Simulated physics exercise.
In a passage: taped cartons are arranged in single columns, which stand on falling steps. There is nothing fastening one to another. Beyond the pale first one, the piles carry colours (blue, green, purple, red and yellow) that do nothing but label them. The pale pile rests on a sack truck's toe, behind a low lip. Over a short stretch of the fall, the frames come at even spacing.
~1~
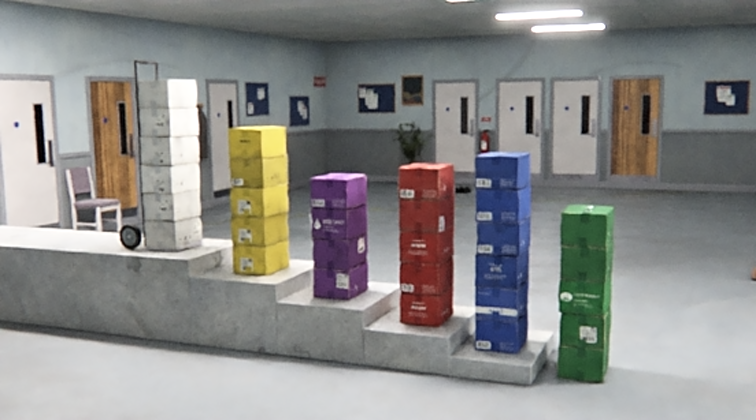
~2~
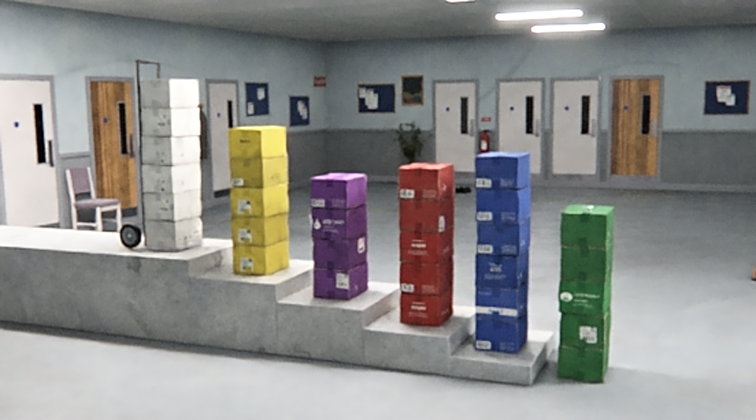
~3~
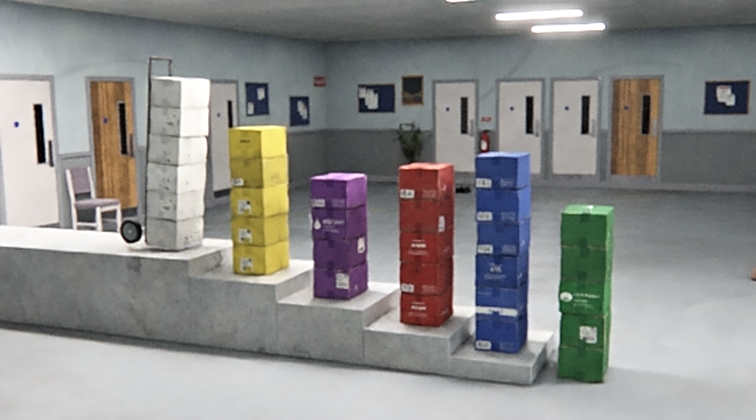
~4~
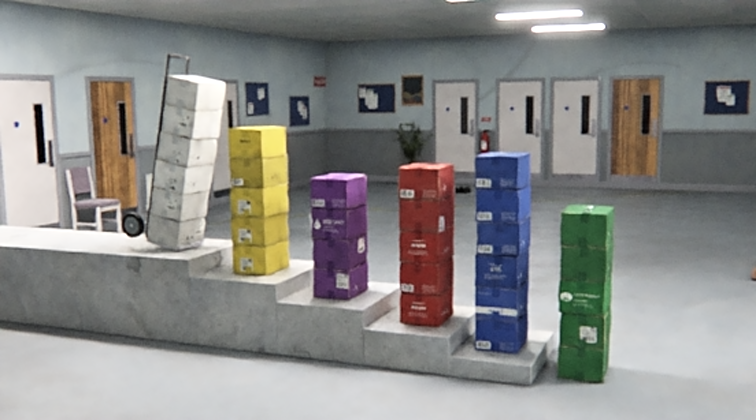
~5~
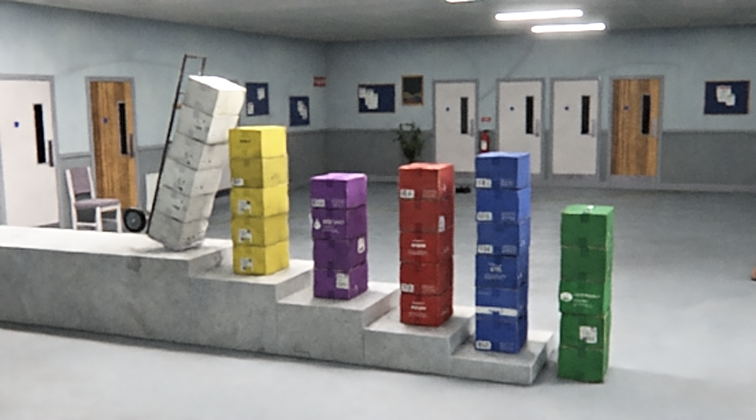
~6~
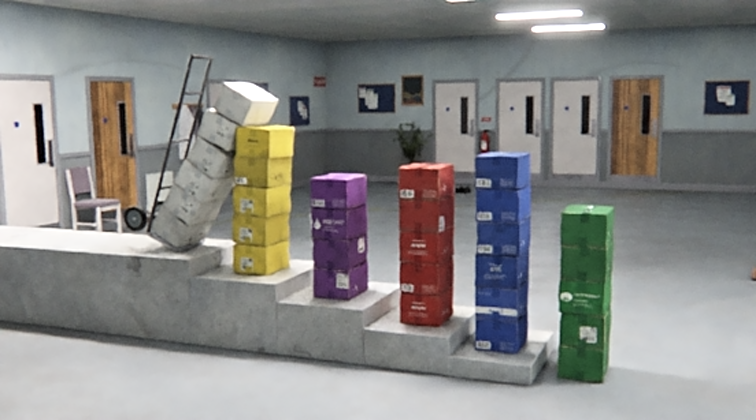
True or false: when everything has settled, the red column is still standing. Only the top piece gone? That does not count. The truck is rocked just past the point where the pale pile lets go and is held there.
False.
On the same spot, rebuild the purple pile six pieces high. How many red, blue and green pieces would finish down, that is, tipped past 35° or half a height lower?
Final down tally: Red = 5; blue = 6; green = 5.
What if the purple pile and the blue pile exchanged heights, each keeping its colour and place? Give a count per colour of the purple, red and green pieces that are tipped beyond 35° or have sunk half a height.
Purple: 5, red: 5, green: 5.
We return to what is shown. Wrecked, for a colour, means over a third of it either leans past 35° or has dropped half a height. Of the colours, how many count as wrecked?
Count: 5.
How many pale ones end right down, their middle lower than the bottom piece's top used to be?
Pale pieces: 4.
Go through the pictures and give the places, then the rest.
In the first picture (places mark the middle of the side facing us), truck frame (138, 100) level; top red carton (419, 184); top yellow carton (245, 143); the rest undisturbed.
Truck frame (140, 99) rocked barely; top red carton (419, 184), in the second picture.
Truck frame (150, 96) rocked barely, top of the pale pile leaning barely; top red carton (419, 184); the rest undisturbed, in the third picture.
Truck frame (165, 93) rocked a little, top of the pale pile leaning a little; top red carton (419, 184); the rest undisturbed, in the fourth picture.
Truck frame (178, 93) rocked clearly, top of the pale pile leaning clearly; top red carton (419, 184); the rest undisturbed, in the fifth picture.
Truck frame (183, 93) rocked clearly, top of the pale pile leaning well over; top red carton (419, 184); top yellow carton (253, 143) leaning barely; 4 disturbed, none down, in the sixth picture.
Soon after the last picture, 6 of the pale pile down; none of the 5 red cartons down (4 of 25 in all colours); top red carton shifted a little; top purple carton leaning clearly.
A little later, 6 of the pale pile down; 5 of the 5 red cartons down (19 of 25 in all colours); top red carton leaning well over, about its own height lower; top purple carton leaning well over, some two heights lower.
At rest, 6 of the pale pile down; 5 of the 5 red cartons down (24 of 25 in all colours); top red carton leaning well over, some three heights lower; top green carton on its side. As the last picture would show them, middles, top red carton near (662, 293).
